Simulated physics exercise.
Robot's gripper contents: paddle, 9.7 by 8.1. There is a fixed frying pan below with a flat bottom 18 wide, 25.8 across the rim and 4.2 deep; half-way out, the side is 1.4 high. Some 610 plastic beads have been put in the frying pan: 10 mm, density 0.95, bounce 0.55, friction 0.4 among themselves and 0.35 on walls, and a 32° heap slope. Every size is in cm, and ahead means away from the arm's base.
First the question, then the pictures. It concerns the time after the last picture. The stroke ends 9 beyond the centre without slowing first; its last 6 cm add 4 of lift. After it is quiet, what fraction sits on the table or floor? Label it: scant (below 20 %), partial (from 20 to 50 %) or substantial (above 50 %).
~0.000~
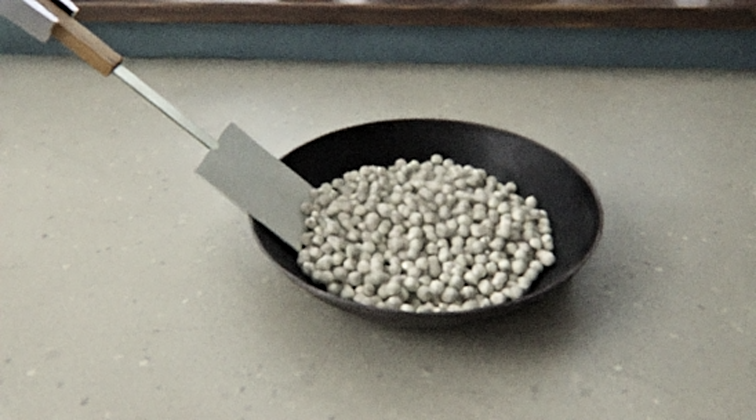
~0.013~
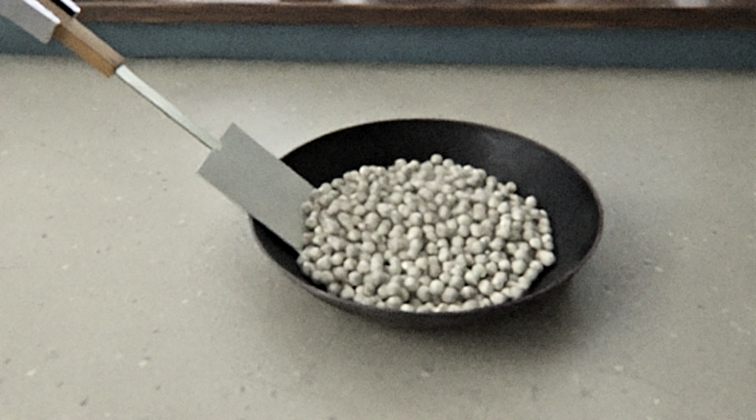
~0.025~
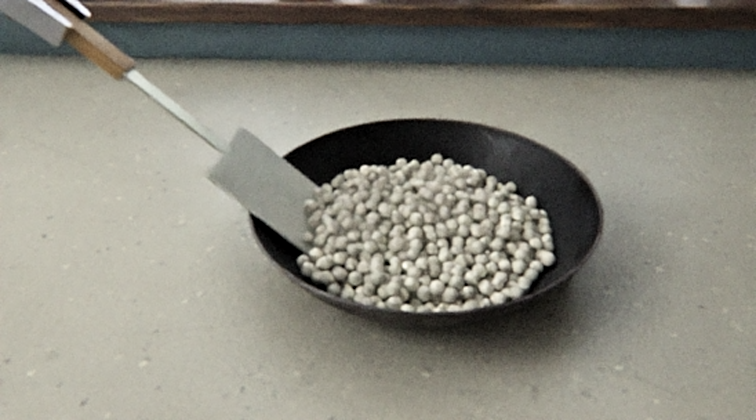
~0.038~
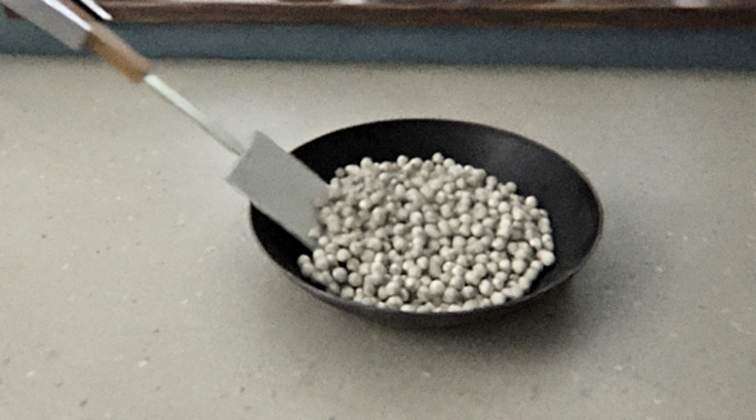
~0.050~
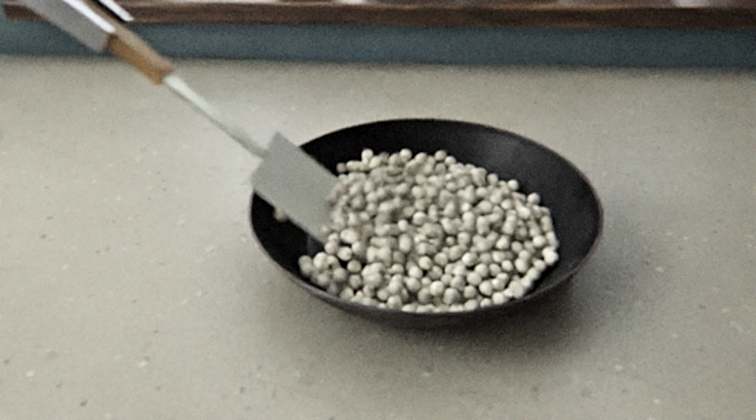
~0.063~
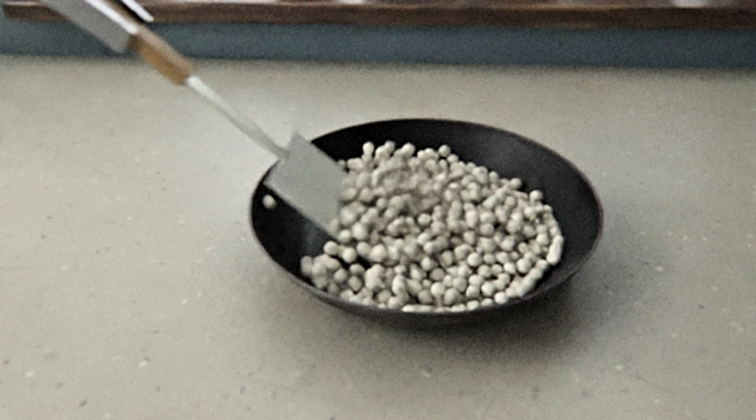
Partial (from 20 to 50 %).
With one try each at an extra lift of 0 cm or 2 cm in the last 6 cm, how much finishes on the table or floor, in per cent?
First try around 25 percent, second try around 30 percent.
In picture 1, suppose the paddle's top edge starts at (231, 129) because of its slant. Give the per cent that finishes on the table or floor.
I'd estimate close to 25 per cent.
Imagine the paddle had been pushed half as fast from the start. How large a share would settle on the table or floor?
Estimated share: Some 10 %.
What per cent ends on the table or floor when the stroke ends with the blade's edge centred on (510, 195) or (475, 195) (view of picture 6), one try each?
The two tries give near 15 and near 10 in a hundred.
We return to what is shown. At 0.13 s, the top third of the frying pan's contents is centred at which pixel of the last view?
Roughly pixel (472, 200).
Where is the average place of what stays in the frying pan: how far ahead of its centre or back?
I'd put it at roughly 3.0 cm toward the front.
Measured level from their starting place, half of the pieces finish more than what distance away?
Around 4 cm, measured level.
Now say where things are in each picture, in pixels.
The first picture shows paddle top edge at (213, 145), sloping 44°; upper third of the load around (414, 217), from x 305 to 550, top at y 160; 611 in the frying pan.
The second picture shows paddle top edge at (214, 146), sloping 44°; upper third of the load around (414, 217), from x 305 to 550, top at y 160.
The third picture shows paddle top edge at (224, 149), sloping 44°; upper third of the load around (410, 216), from x 305 to 550, top at y 160.
The fourth picture shows paddle top edge at (242, 152), sloping 44°; upper third of the load around (399, 215), from x 295 to 550, top at y 160.
The fifth picture shows paddle top edge at (262, 154), sloping 44°; upper third of the load around (400, 210), from x 280 to 555, top at y 155.
The sixth picture shows paddle top edge at (282, 155), sloping 44°; upper third of the load around (404, 210), from x 270 to 560, top at y 150; 611 in the frying pan.
After 0.10 s, sloping 44°, highest piece 6 above the table; 611 in the frying pan.
After 0.13 s, sloping 44°, highest piece 8 above the table; 610 in the frying pan, 1 on the blade or in flight.
After 0.35 s, sloping 44°, highest piece 12 above the table; 455 in the frying pan, 84 on the table or floor, 72 on the blade or in flight.
After 1.40 s, sloping 44°, highest piece 4 above the table; 455 in the frying pan, 156 on the table or floor.
At rest, 455 in the frying pan, 156 on the table or floor. That is 26 % on the table or floor.
